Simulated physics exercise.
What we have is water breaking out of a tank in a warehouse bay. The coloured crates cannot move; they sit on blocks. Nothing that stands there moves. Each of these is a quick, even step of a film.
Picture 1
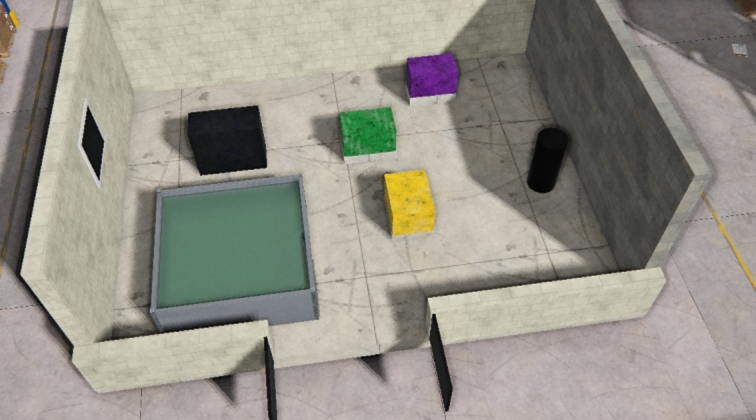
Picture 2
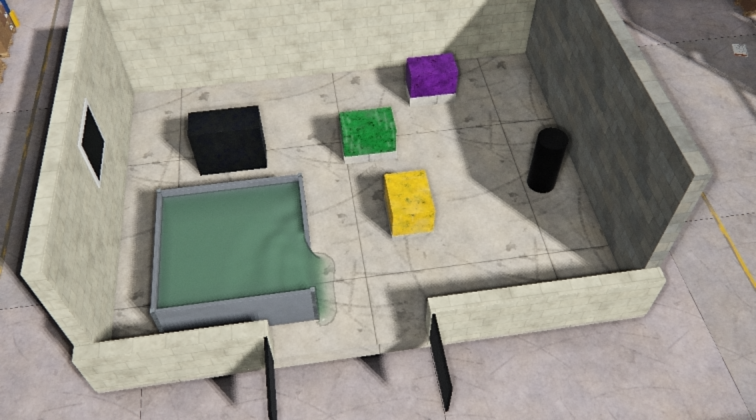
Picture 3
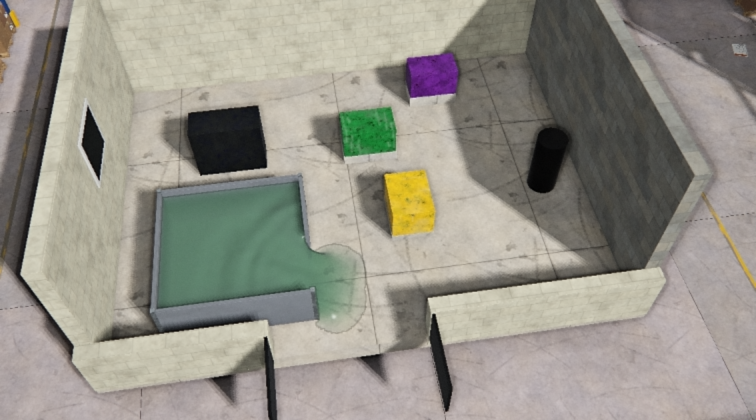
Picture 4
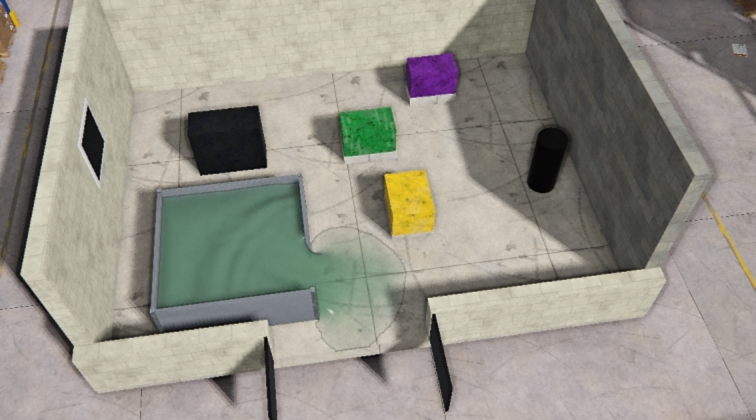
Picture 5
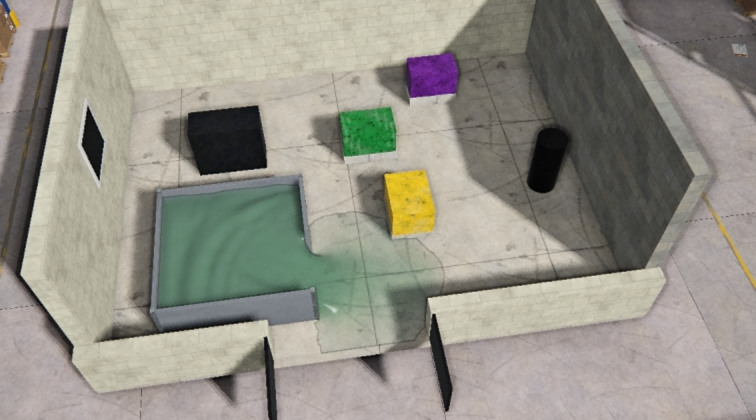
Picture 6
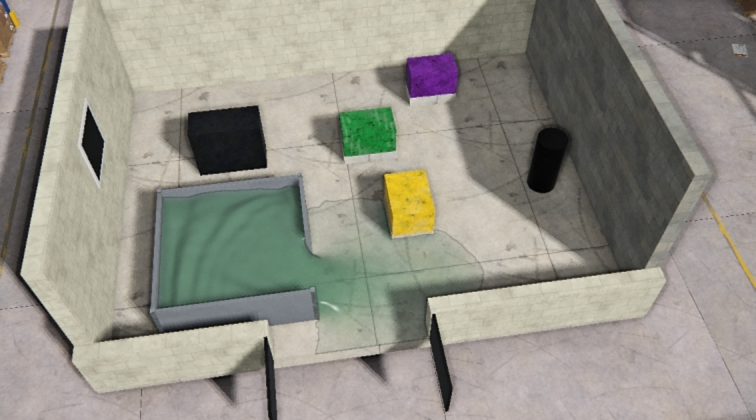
Green water pours from a gap in the tank's right side and spreads across the floor.
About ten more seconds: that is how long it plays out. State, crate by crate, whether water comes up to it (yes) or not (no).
Purple crate - no; yellow crate - yes; green crate - no.
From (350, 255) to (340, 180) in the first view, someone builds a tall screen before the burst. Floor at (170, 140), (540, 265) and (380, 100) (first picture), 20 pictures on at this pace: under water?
One by one: Spared, soaked, spared.
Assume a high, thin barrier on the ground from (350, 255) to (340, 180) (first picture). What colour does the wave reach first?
My answer: The yellow crate.
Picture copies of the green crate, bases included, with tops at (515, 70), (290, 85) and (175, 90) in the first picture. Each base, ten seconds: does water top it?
Result, in sequence: Is inundated, is missed, is missed.
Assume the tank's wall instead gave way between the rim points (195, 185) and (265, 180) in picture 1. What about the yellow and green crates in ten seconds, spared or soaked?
My take: The yellow crate gets flooded, while the green crate gets flooded.
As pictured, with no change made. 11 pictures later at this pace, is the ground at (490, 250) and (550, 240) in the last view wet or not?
In order: Submerged and submerged.
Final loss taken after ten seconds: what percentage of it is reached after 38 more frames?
It comes to around 80 per cent.
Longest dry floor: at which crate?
The crate marked purple.
A moment on, water covers 25 % of the floor; the purple crate not reached, the yellow crate water round its plinth, the green crate water round its plinth.
Next, water covers 30 % of the floor; the purple crate not reached, the yellow crate water round its plinth, the green crate water round its plinth.
Then, water covers 40 % of the floor; the purple crate not reached, the yellow crate water round its plinth, the green crate water round its plinth.
Later, water covers 65 % of the floor; the purple crate water round its plinth, the yellow crate water round its plinth, the green crate water round its plinth.
In the end, water covers 90 % of the floor; the purple crate stayed above the water, the yellow crate was topped, the green crate stayed above the water.
